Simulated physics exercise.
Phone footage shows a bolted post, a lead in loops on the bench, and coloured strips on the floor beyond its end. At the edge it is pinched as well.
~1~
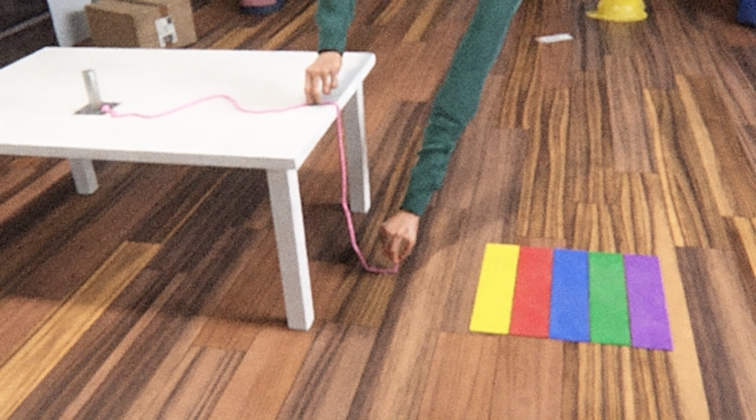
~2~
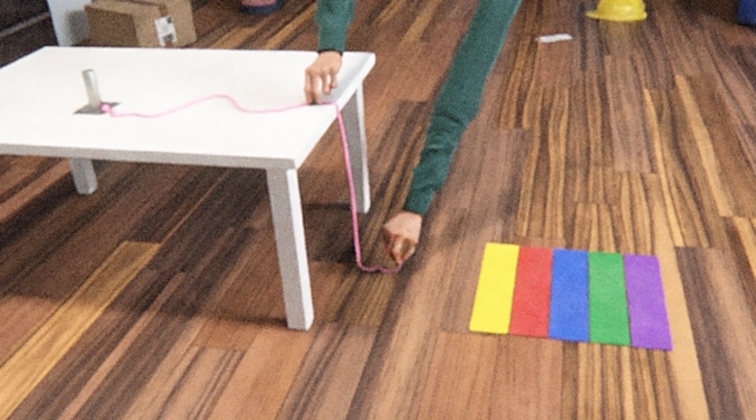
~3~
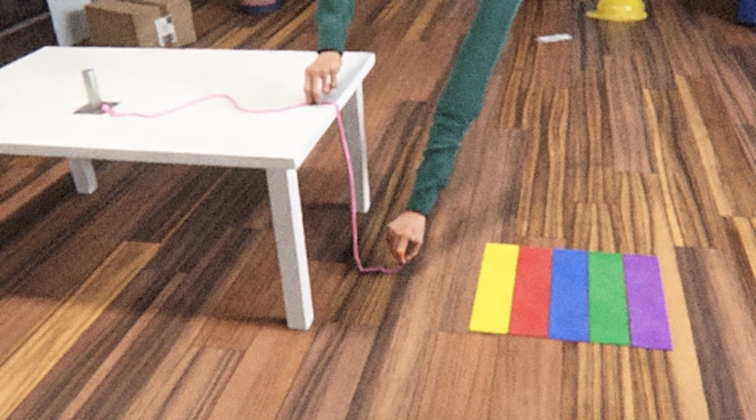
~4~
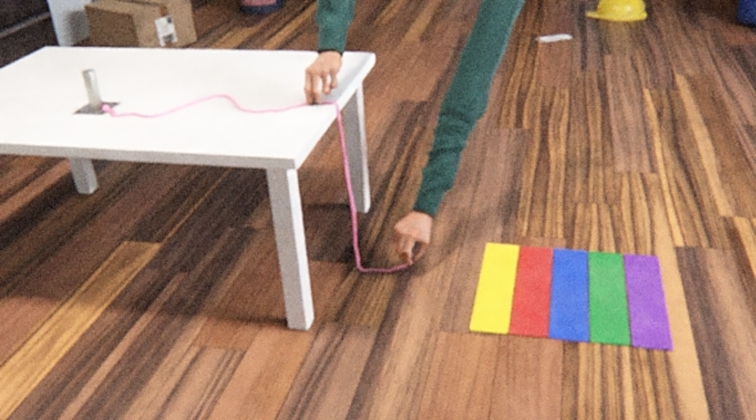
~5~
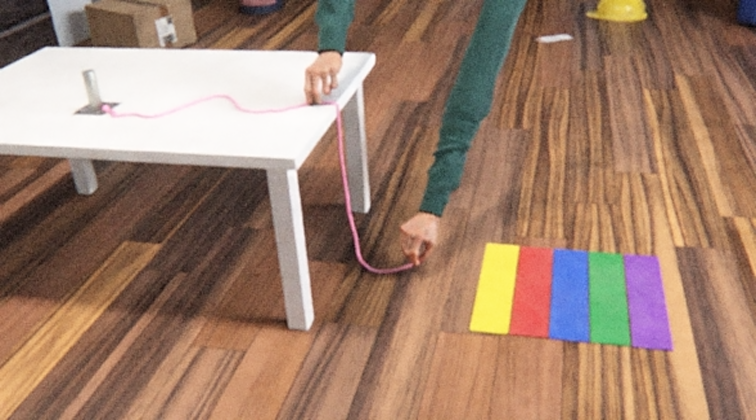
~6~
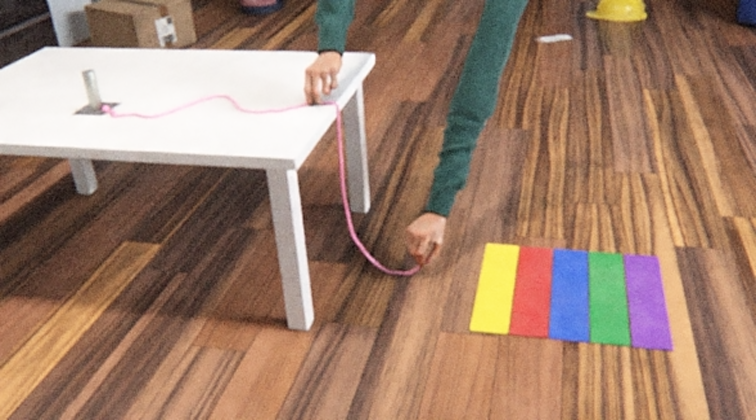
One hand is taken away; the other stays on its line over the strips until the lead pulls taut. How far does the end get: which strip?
As far as the green strip.
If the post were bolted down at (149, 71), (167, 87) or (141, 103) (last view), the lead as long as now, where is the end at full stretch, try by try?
First close to (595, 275), next close to (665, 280), last close to (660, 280).
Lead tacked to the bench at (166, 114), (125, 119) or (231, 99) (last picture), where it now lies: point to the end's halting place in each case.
It would sit near (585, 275) the first time, (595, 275) the second and (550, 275) the third.
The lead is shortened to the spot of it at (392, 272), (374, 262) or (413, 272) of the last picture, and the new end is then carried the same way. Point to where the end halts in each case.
About (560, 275), (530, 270) and (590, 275).
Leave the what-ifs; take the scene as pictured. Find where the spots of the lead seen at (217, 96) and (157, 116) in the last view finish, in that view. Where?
Roughly at (249, 107), and the other roughly at (181, 108).
Soon after, end near (540, 272); over red.
After that, end near (584, 276); over blue.
At the stop, end near (611, 278); over green. The green one.
